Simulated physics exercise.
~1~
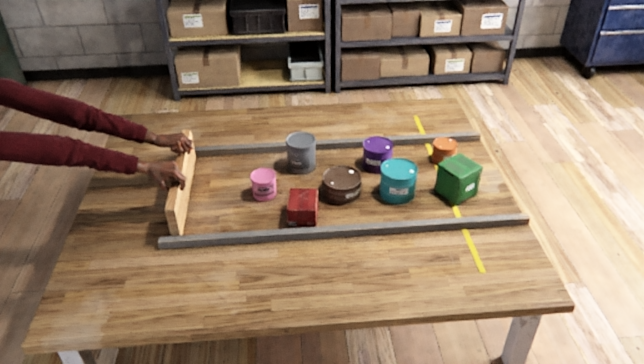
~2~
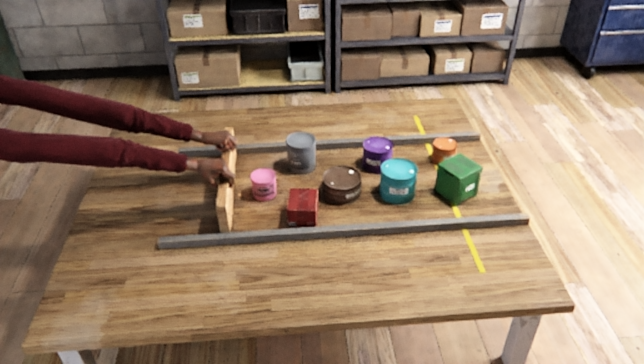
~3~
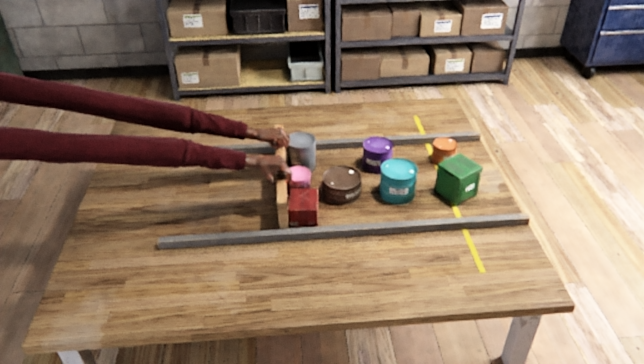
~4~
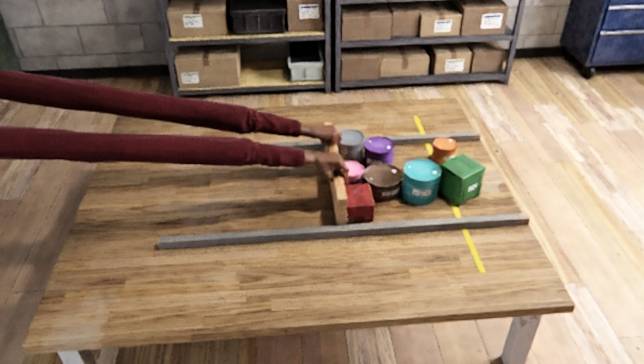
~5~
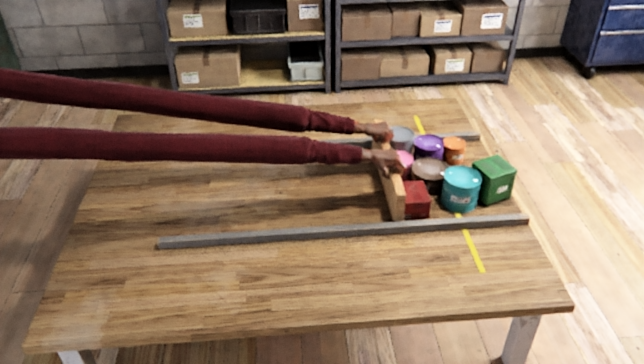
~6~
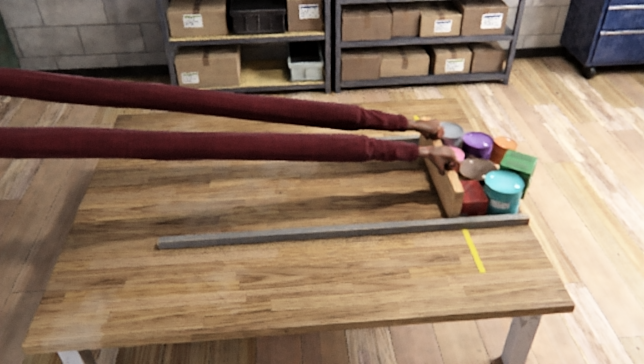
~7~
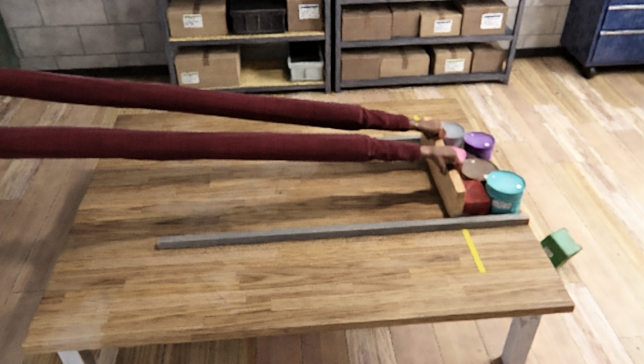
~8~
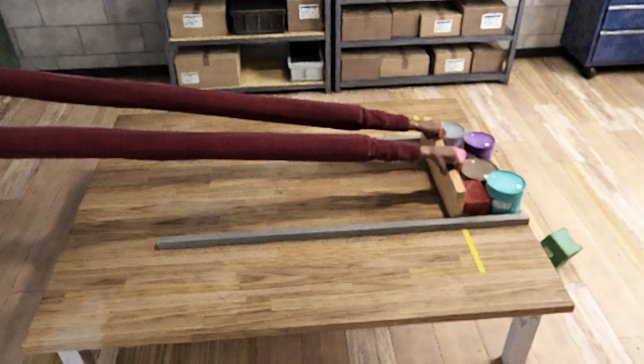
Two hands push a plank rightward, sweeping containers along until two drop off the table.
